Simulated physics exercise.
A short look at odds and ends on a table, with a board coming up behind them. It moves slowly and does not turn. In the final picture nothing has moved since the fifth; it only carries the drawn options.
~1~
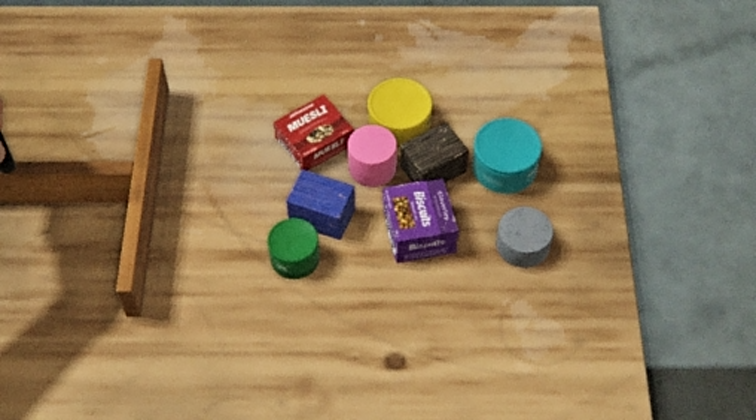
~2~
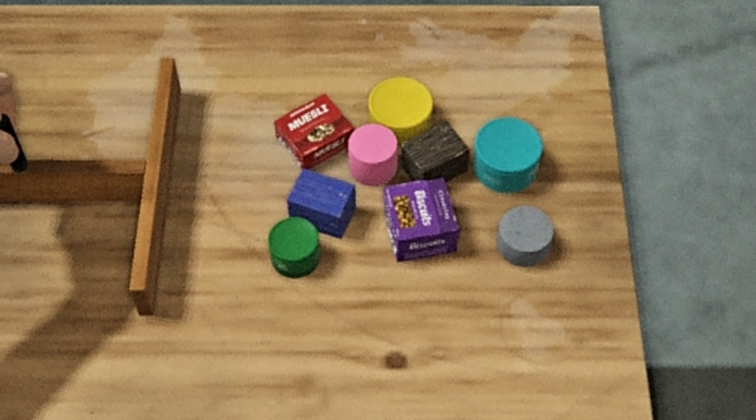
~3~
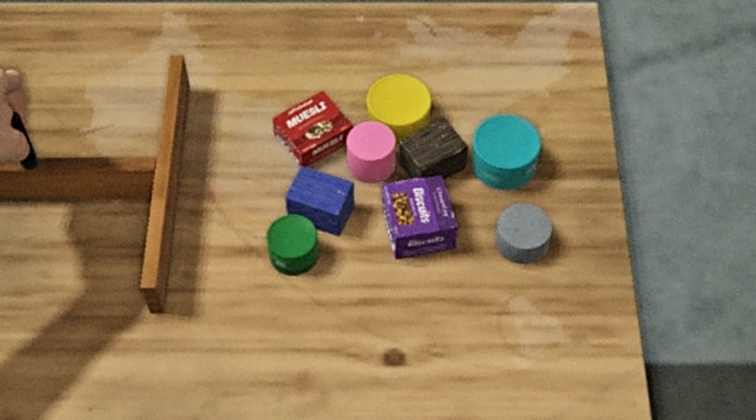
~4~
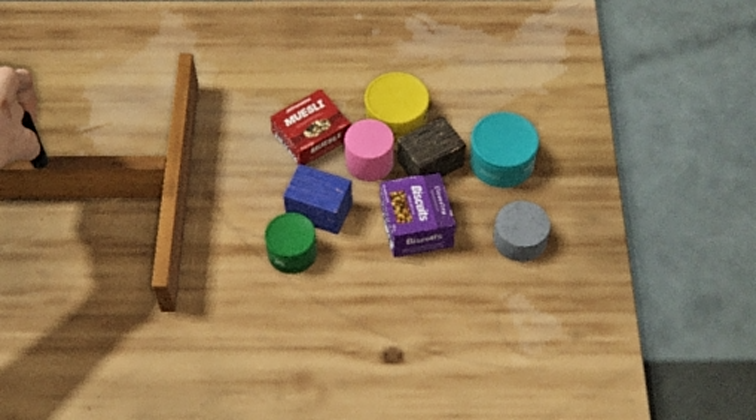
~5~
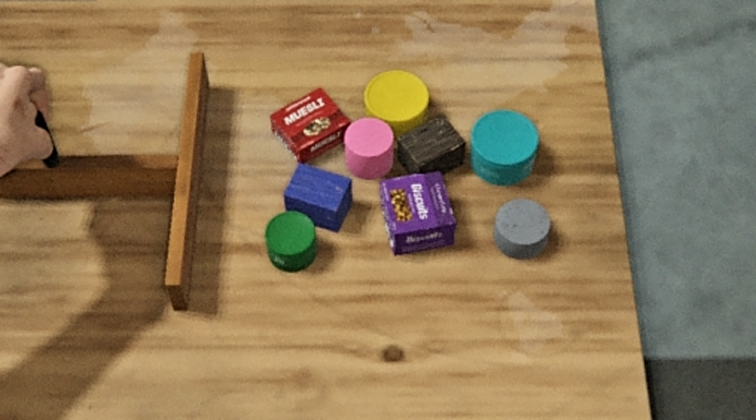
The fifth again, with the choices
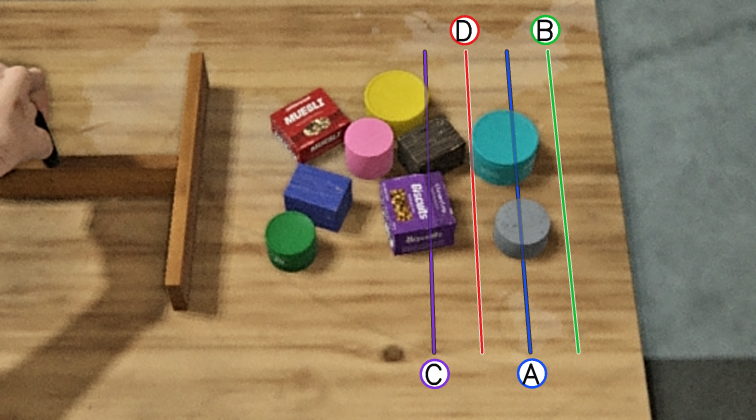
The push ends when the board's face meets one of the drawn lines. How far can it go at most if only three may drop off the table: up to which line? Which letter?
No farther than A.
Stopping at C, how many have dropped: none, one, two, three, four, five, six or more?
In all, none.
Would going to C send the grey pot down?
No.
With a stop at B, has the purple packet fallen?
Yes.
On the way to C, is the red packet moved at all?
Yes.
On the marked copy, A at (518, 190); B at (562, 189); C at (429, 190); D at (473, 190).
Following A. Soon after the start, board (305, 160); yellow jar (410, 103); red packet (355, 132).
Later, board (423, 160); grey pot (580, 229); turquoise tub (557, 138).
In the end, board (515, 159); turquoise tub over the edge; grey pot over the edge; two fallen.
As for the rest, B drops four; C is within the limit but short; D is within the limit but short.
